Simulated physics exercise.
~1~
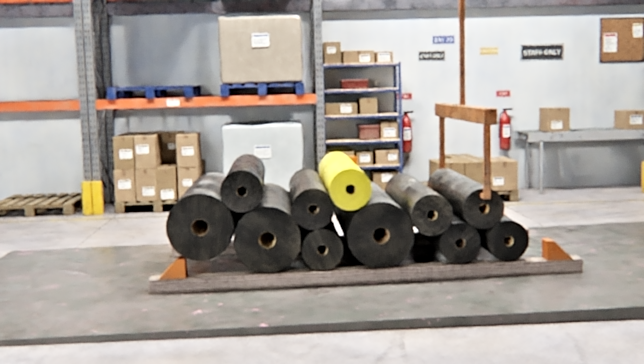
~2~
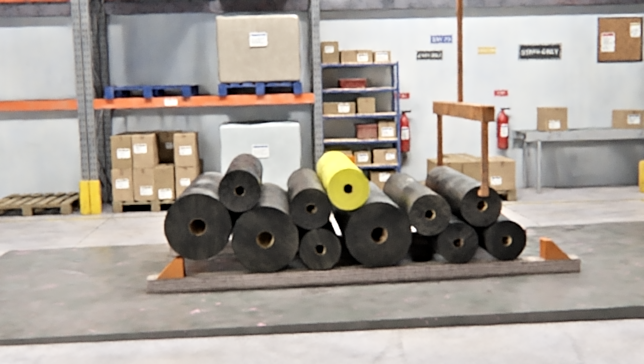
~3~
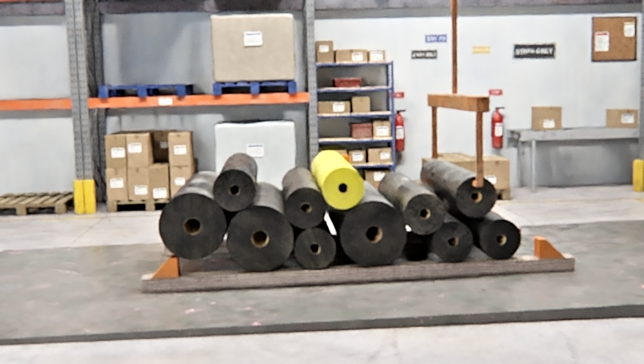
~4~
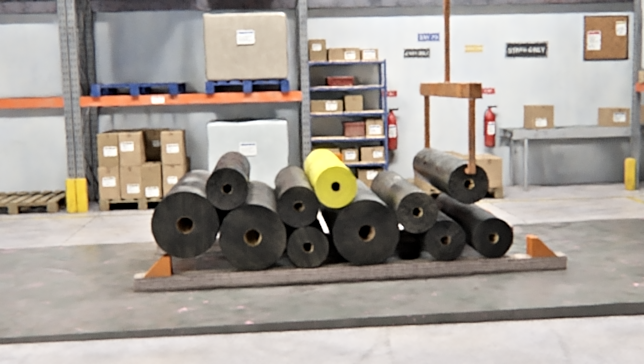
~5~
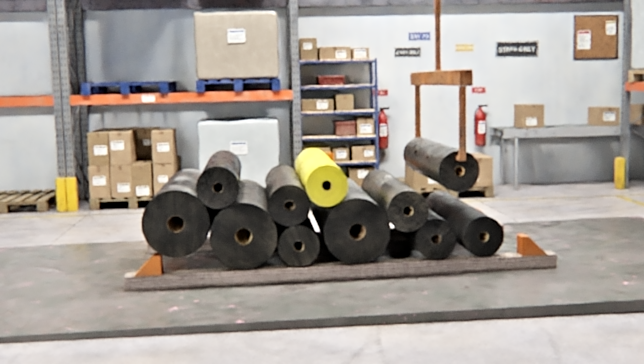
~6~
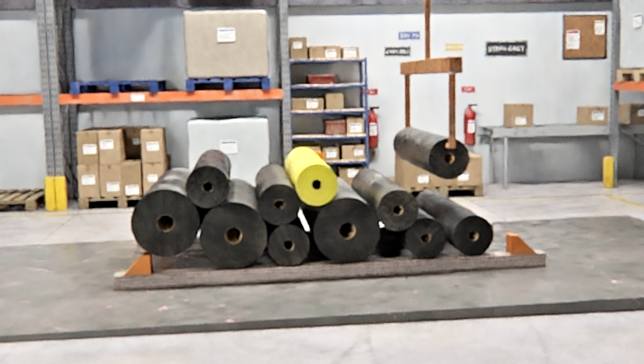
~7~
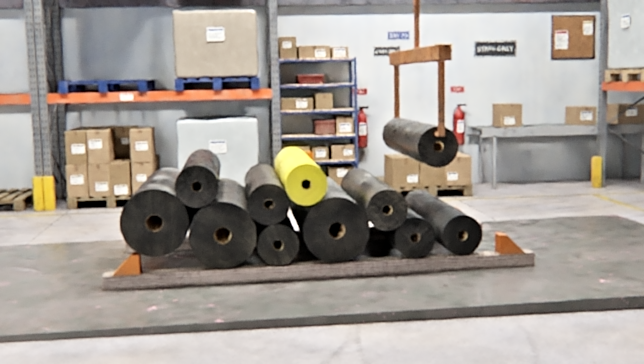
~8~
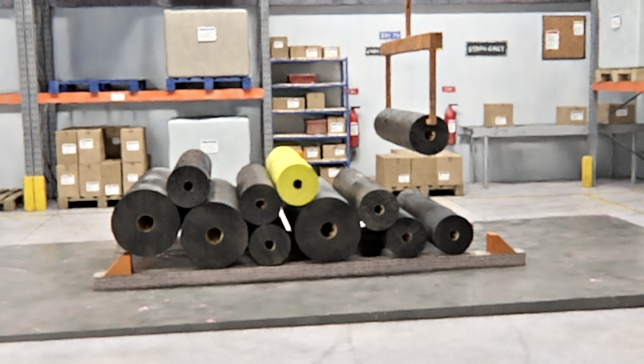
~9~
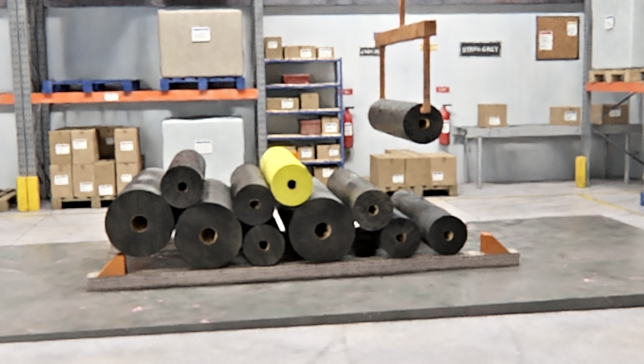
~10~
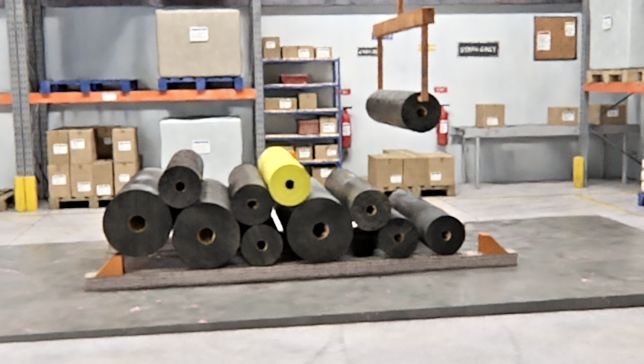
In a warehouse storage bay lined with shelving and boxes, a pile of dark rolls rests on a low platform with orange chocks at its ends, a single yellow roll sitting near the top. An orange lifting beam holds one dark roll at the upper right of the pile. The beam rises, drawing that roll up and clear of the others, while the view pans slightly right and the pile shifts toward the left of view. The lifted roll keeps climbing until it hangs well above the stack. The yellow roll and the remaining dark ones stay in place.
